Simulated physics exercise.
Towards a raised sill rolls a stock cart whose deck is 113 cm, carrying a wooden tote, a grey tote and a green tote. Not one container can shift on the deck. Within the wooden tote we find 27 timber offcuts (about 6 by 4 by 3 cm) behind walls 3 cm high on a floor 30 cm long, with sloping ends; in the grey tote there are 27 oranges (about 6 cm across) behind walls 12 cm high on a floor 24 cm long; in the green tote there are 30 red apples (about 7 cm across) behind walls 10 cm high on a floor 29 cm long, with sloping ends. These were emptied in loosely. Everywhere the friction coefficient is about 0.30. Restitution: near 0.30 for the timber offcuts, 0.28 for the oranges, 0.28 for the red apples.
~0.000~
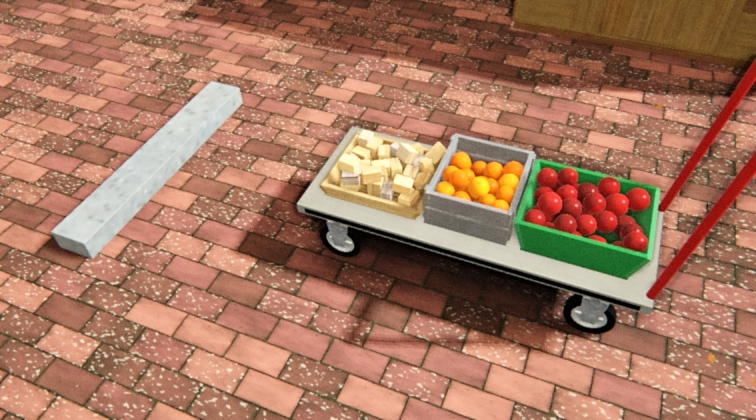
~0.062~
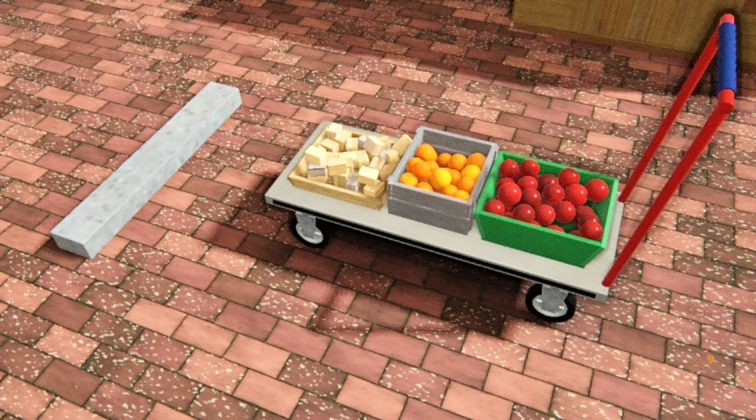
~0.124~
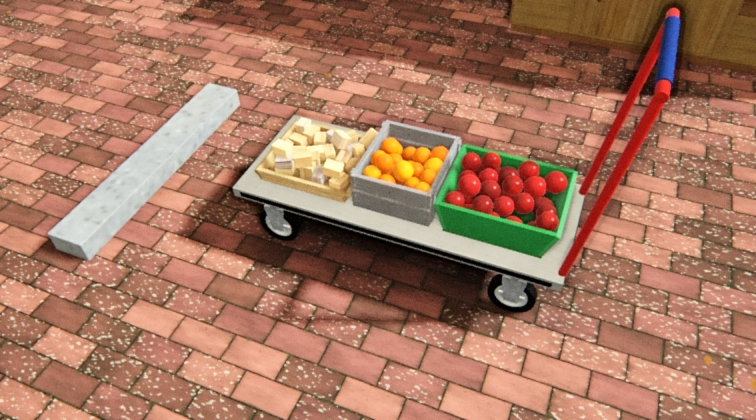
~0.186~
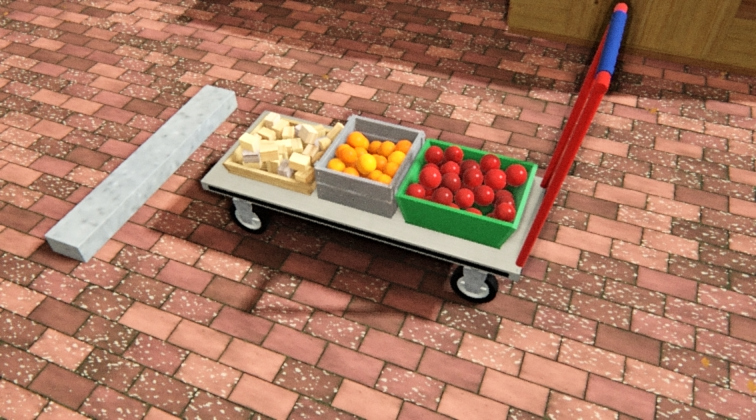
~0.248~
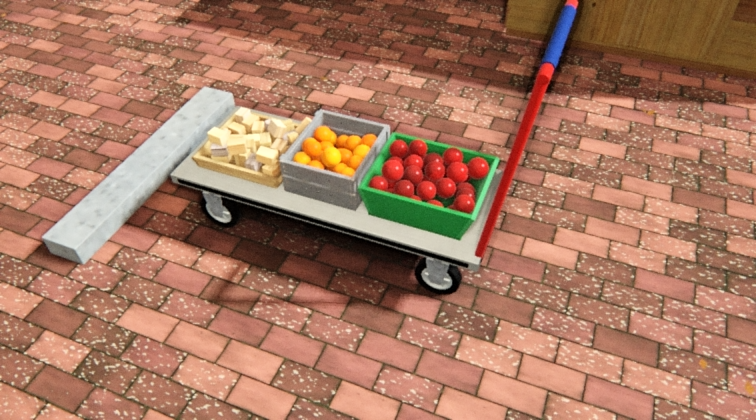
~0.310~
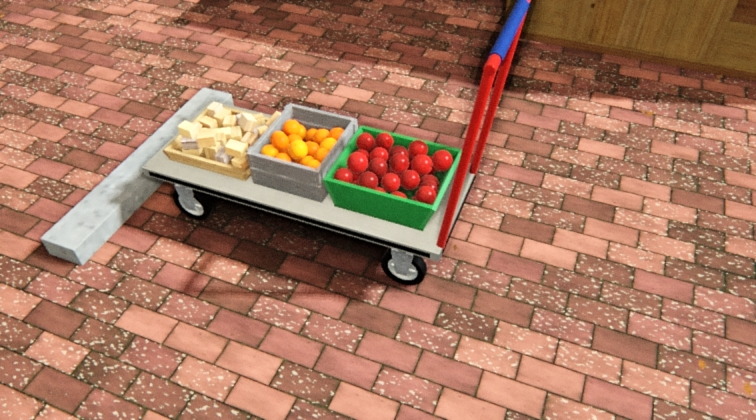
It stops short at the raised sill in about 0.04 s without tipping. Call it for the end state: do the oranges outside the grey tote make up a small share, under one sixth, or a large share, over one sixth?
A small share, under one sixth.
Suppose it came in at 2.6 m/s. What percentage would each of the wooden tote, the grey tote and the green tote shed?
In that case the wooden tote sheds 50 per cent of its load, the grey tote 10 per cent, and the green tote 10 per cent.
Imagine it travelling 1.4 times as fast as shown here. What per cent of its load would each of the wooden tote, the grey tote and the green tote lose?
Wooden tote 60, grey tote 10, green tote 10 per cent.
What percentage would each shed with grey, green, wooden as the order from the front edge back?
Wooden tote 20 %, grey tote 0 %, green tote 0 %.
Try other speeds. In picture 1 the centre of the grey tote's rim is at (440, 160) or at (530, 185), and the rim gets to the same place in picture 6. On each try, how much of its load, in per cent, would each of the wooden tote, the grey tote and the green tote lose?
Per cent lost, first try then second - wooden tote: 30, 50; grey tote: 0, 10; green tote: 0, 10.
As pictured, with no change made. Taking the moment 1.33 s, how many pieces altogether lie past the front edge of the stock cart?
I'd estimate close to 12 pieces.
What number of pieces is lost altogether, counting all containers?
Count of pieces - near 12.
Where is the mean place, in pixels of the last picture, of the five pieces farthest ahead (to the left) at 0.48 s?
Their centre is around (136, 107).
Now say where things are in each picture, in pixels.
In the first picture (each is followed by its nearest rim corner in this view; the camera pans a little), grey tote, (508, 213); wooden tote, (418, 210); 77 cm short of the stop; none out.
In the second picture, grey tote, (467, 203); wooden tote, (383, 201); 65 cm short of the stop.
In the third picture, grey tote, (427, 194); wooden tote, (347, 193); 53 cm short of the stop.
In the fourth picture, grey tote, (388, 186); wooden tote, (312, 186); 41 cm short of the stop.
In the fifth picture, grey tote, (351, 178); wooden tote, (278, 179); 29 cm short of the stop.
In the sixth picture, grey tote, (316, 170); wooden tote, (247, 171); 17 cm short of the stop; none out.
After 0.38 s, impact.
After 0.48 s, wooden tote 24 in, 3 out, grey tote 27 in, 0 out and green tote 30 in, 0 out.
After 0.60 s, wooden tote 19 in, 8 out, grey tote 26 in, 1 out and green tote 30 in, 0 out.
After 0.83 s, wooden tote 16 in, 11 out, grey tote 26 in, 1 out and green tote 30 in, 0 out.
Final count (at 1.33 s), wooden tote 16 in, 11 out, grey tote 26 in, 1 out and green tote 30 in, 0 out. Asked share, 1 of 27, 4 per cent.
